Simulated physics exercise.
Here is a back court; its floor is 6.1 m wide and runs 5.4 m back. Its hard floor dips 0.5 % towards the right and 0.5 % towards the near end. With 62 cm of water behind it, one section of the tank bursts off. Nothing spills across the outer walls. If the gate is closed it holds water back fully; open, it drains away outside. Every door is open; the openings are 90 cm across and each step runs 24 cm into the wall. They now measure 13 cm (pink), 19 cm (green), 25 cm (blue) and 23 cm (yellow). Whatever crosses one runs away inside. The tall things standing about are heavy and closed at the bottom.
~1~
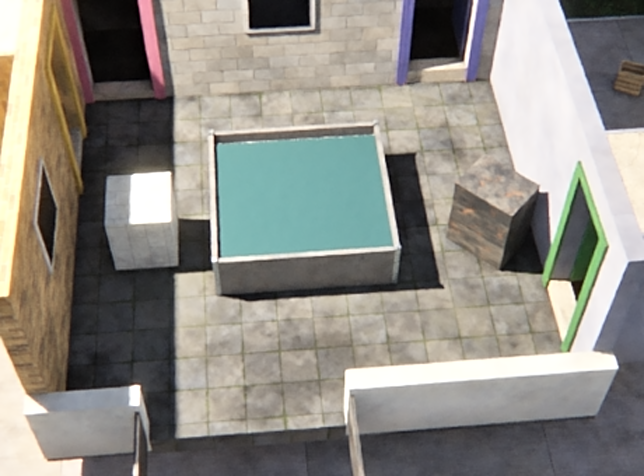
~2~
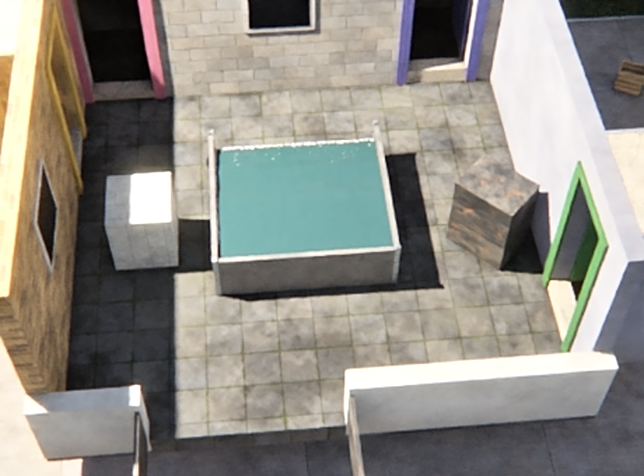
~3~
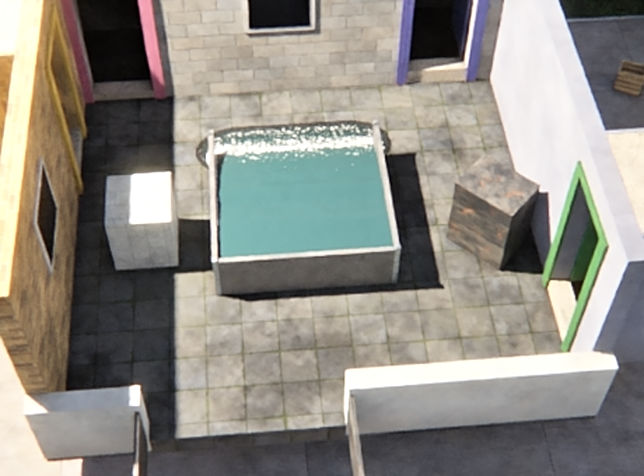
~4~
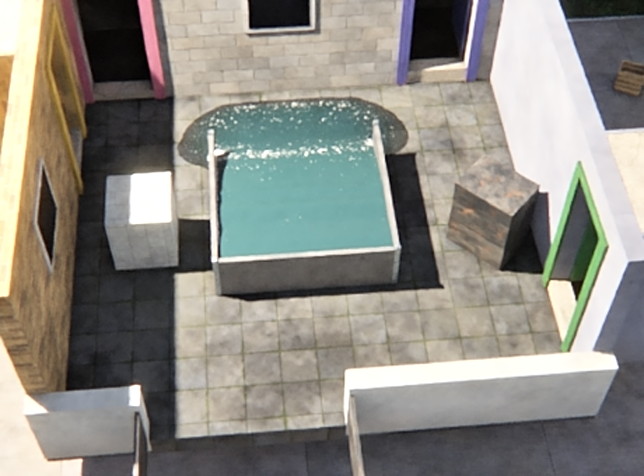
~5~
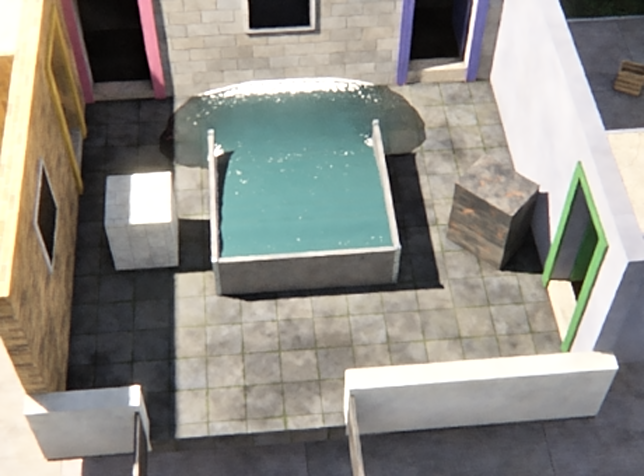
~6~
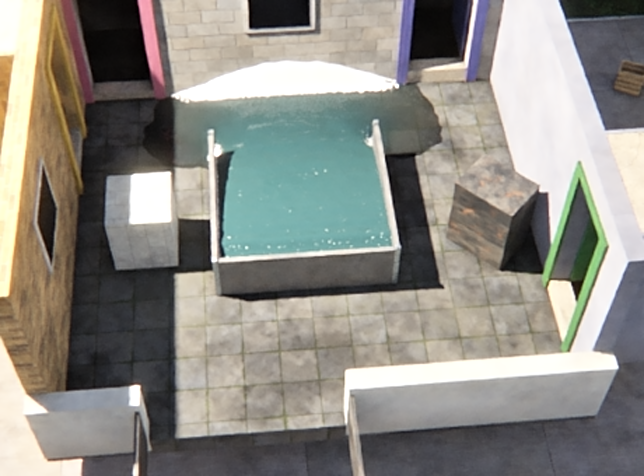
In a paved courtyard, a square tank of green water sat still until its far side gave way, and water poured out and spread across the paving towards the back wall and out to both sides.
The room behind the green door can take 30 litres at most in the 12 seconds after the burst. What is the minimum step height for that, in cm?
Some 7.5 cm above the ground.
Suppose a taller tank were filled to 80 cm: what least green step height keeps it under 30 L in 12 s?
About 10.0 cm.
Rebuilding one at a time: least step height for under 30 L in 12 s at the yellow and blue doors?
Roughly 19 cm at yellow and 15 cm at blue.
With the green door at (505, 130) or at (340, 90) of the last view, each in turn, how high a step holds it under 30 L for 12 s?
Roughly 22 and 34 cm.
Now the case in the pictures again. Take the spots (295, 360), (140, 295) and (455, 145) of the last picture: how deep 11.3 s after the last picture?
About 6, 4 and 8 cm.
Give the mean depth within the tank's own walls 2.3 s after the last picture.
Roughly 16 cm on average.
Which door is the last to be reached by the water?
Last comes the green one.
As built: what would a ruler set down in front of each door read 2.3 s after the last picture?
In cm: Pink 19, green 2, blue 21, yellow 26.
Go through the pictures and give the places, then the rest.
The tank at (300, 192) is whole and still, 62 cm deep; the green door at (572, 270) is dry, in the first frame.
Water pours out on the far side and has run 0.3 m, to a hidden place; about 8 cm deep outside, 62 cm at the back, in the second frame.
The front is at a hidden place, 0.7 m from the gap on the far side; 1.5 m2 of floor is wet, 62 cm left at the back, in the third frame.
Water pours out on the far side and has run 1.2 m, to (249, 105); about 9 cm deep outside, 62 cm at the back, in the fourth frame.
The front is at (376, 87), 1.5 m from the gap on the far side; 4.4 m2 of floor is wet, 61 cm left at the back, in the fifth frame.
The gap is on the far side, the front 1.6 m out at (407, 85); the back of the tank holds 53 cm; 3.4 m in a straight line remain to the green door at (572, 270), in the sixth frame.
Then, 0.7 s after the last picture water covers 20 % of the floor, deepest (46 cm) near (281, 98); it has not reached the green door.
Then, 2.3 s after the last picture water covers 45 % of the floor, deepest (35 cm) near (472, 87); 2 cm at the green door, 0 litres in over its 19 cm step.
Then, 11.3 s after the last picture water covers 95 % of the floor, deepest (12 cm) near (466, 285); 10 cm at the green door, 0 litres in over its 19 cm step.
At the green door as built, the water peaked near 12 cm, 9.5 s after the last picture.
Run again over the same 12 s with other heights there, 37 litres in over 7 cm, 9 litres over 9.5 cm. The limit of 30 litres is kept from about 7.5 cm up.
